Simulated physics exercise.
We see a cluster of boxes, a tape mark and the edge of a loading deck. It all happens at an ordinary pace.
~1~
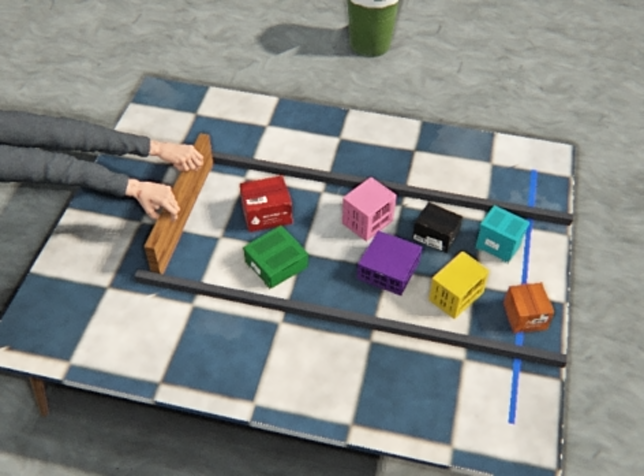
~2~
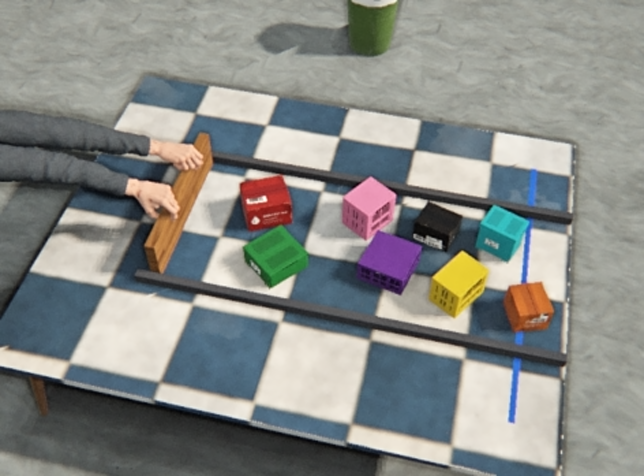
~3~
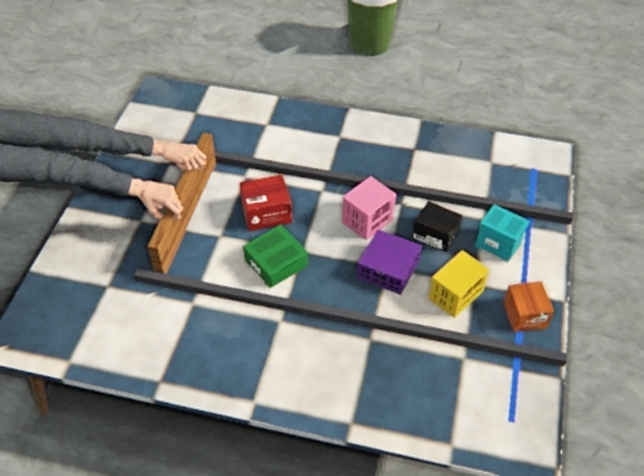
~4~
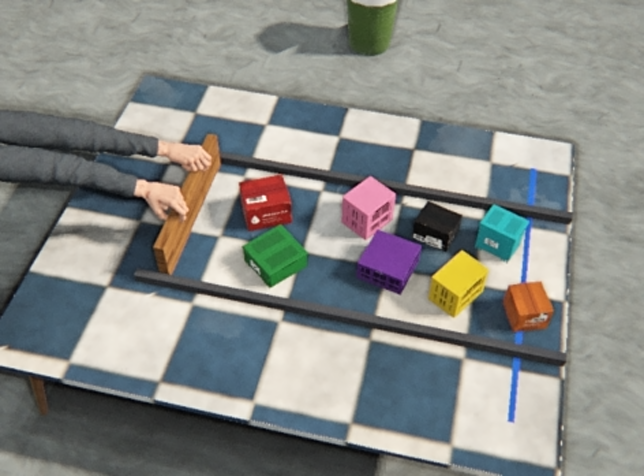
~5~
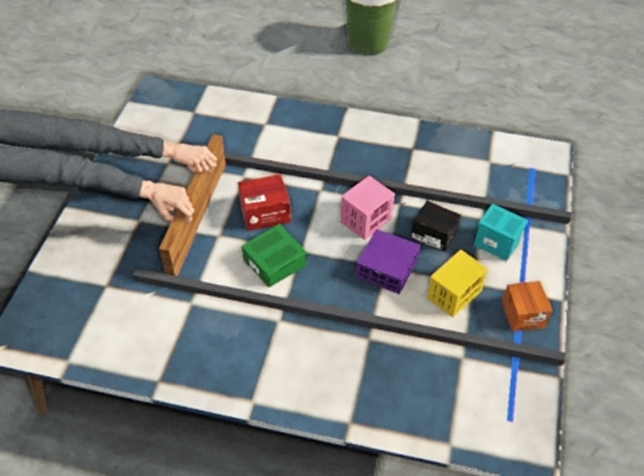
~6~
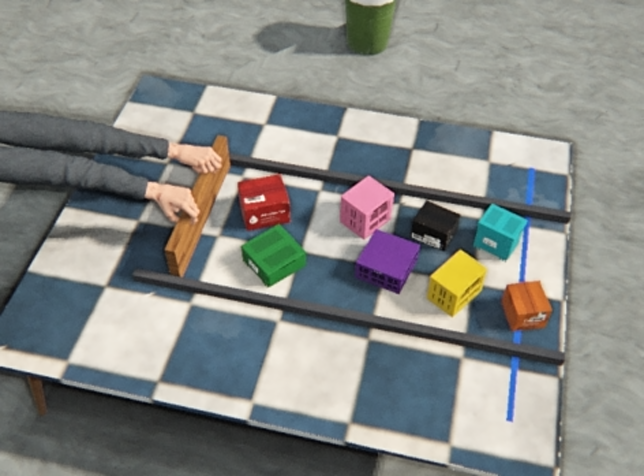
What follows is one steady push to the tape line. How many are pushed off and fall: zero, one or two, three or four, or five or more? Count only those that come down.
The number that fall off is five or more.
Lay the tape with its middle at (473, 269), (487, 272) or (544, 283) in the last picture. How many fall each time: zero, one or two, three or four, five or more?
For each place: Three or four; either three or four; five or over.
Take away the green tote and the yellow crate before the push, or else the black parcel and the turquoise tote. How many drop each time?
First 3, then 3.
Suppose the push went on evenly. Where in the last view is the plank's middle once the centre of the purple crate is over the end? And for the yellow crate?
For the purple crate at (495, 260), for the yellow crate at (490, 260).
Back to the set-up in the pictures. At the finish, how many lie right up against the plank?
The number is 2.
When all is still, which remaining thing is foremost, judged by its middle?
Foremost is the pink crate.
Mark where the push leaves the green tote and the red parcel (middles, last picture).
About (545, 325), and the other about (550, 262).
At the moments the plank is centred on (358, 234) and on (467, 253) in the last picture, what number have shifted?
The counts are 7 and 8.
Soon after, none off yet; orange parcel at rest near (526, 306); turquoise tote at rest near (499, 234); yellow crate at rest near (456, 284).
Then, none off yet; orange parcel moved a little near (534, 308); turquoise tote moved about its own width near (556, 235); yellow crate moved about its own width near (491, 306).
At rest, the number that fall off is five or more; fallen, purple crate, black parcel, yellow crate, turquoise tote and orange parcel.
